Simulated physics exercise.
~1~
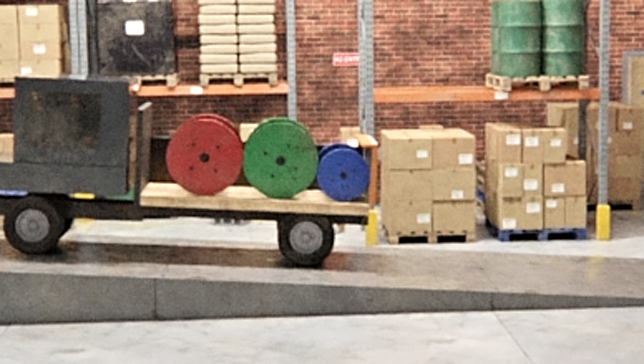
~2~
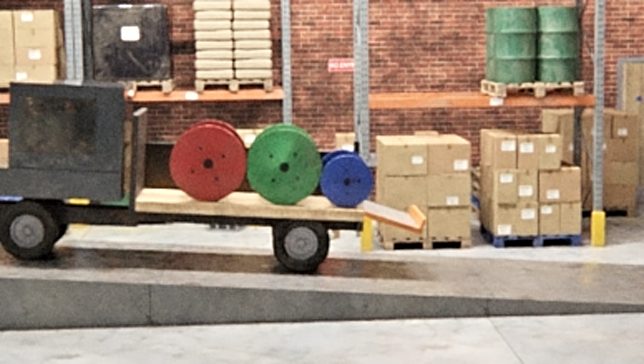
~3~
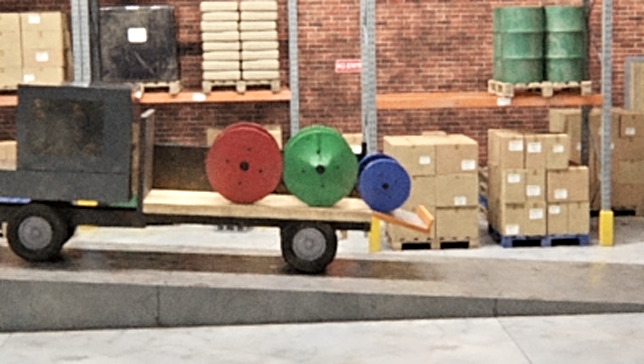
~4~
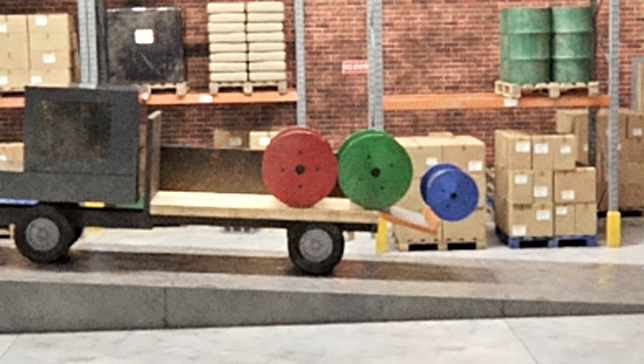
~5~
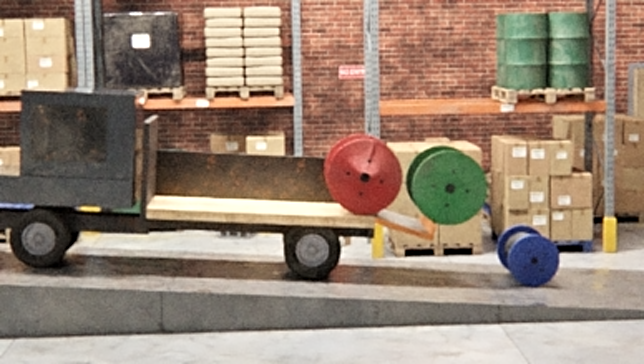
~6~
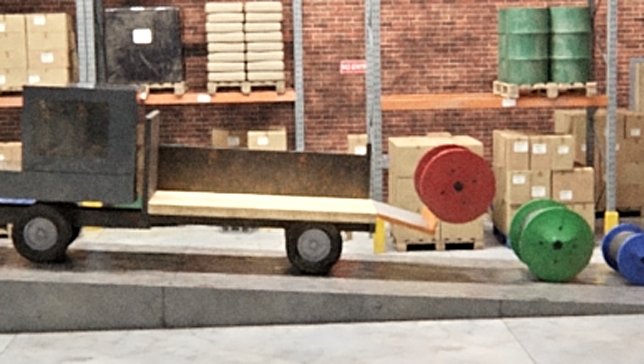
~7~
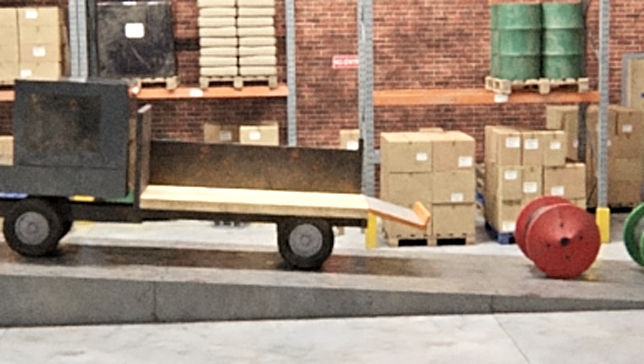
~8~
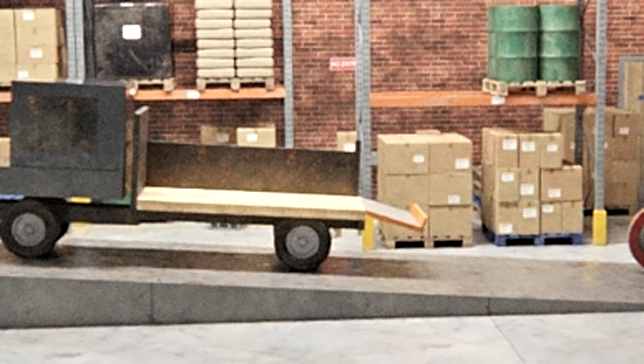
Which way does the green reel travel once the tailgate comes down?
The green reel travels to the right, rolling along the bed and off the lowered tailgate.
